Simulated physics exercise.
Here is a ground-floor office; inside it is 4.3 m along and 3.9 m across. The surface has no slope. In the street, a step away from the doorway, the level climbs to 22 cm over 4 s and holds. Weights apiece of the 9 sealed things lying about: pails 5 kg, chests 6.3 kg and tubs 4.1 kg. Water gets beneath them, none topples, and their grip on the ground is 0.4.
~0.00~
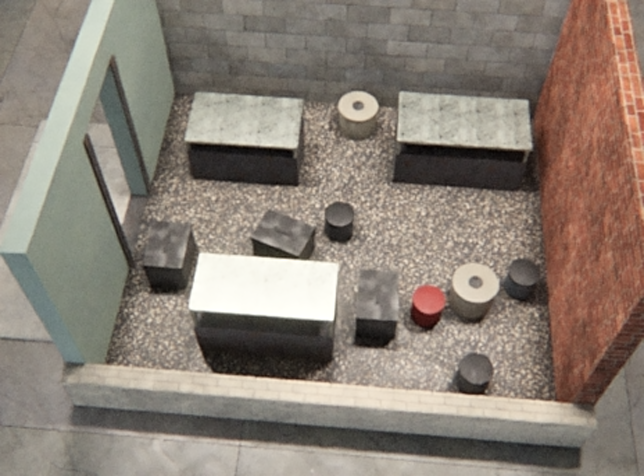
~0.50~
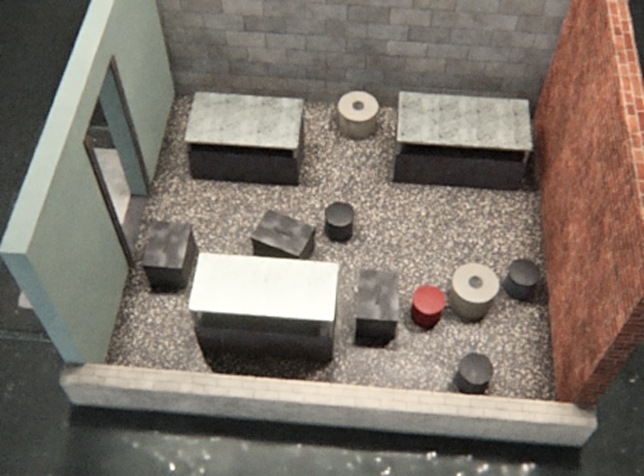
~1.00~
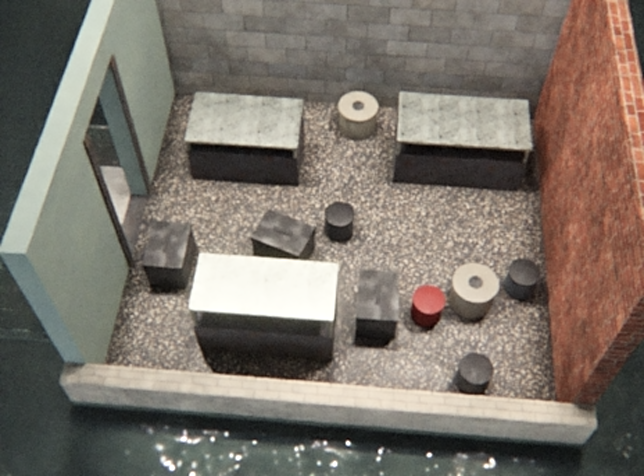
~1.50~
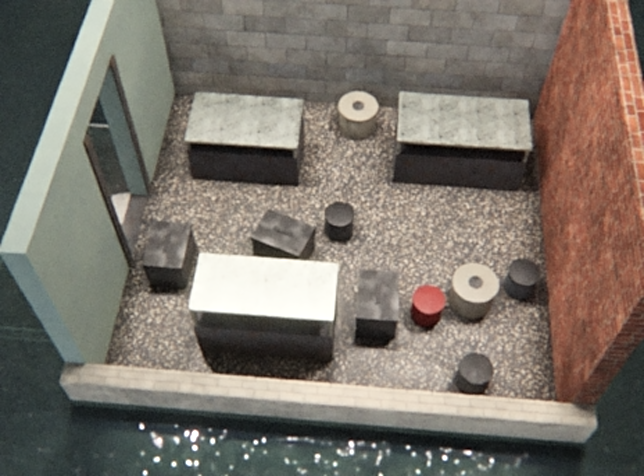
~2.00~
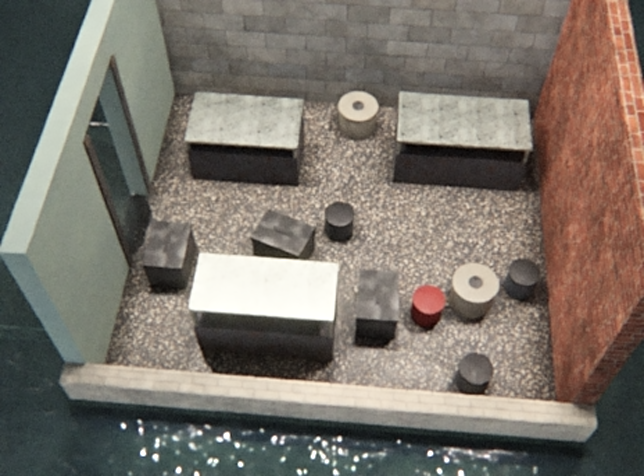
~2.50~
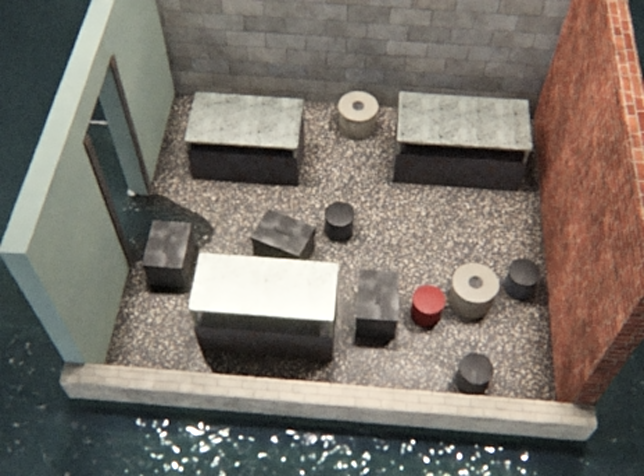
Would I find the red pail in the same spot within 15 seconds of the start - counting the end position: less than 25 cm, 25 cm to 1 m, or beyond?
The red pail is nudged along.
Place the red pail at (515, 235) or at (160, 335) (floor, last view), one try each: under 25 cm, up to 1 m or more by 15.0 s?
In turn: It travels far; it gets carried off.
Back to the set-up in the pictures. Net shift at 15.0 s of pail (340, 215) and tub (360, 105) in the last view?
In that order: 200 cm, 200 cm.
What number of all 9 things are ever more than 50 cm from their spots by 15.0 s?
I count 9.
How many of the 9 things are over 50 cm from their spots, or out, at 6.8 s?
I count 4.
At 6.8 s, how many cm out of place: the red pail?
Roughly 30 cm by then.
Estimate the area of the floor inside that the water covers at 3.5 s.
Some 2.5 m2.
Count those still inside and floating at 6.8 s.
At that moment 1.
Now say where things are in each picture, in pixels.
The red pail at (429, 299), on the bottom; 0.0 m2 under water; 0 of 9 have shifted, in the first picture.
The red pail at (429, 299), on the bottom; water covers 0.0 m2; 0 of 9 have shifted, in the second picture.
The red pail at (429, 299) rests on the ground; water covers 0.0 m2; 0 of 9 have shifted, in the third picture.
The red pail at (429, 299) rests on the ground; water covers 0.0 m2; 0 of 9 have shifted, in the fourth picture.
The red pail at (429, 299), on the bottom; water covers 0.0 m2; 0 of 9 have shifted, in the fifth picture.
The red pail at (429, 299), on the bottom; 0.4 m2 under water; 0 of 9 have shifted, in the sixth picture.
After 3.5 s the red pail is near (429, 299), 0.0 m from its start, aground; 0 afloat.
After 6.8 s the red pail is near (455, 315), 0.3 m from its start, aground; 1 afloat.
After 11.0 s the red pail is near (404, 310), 0.3 m from its start, aground; 8 afloat.
After 15.0 s the red pail is near (493, 286), 0.6 m from its start, afloat; 9 afloat.
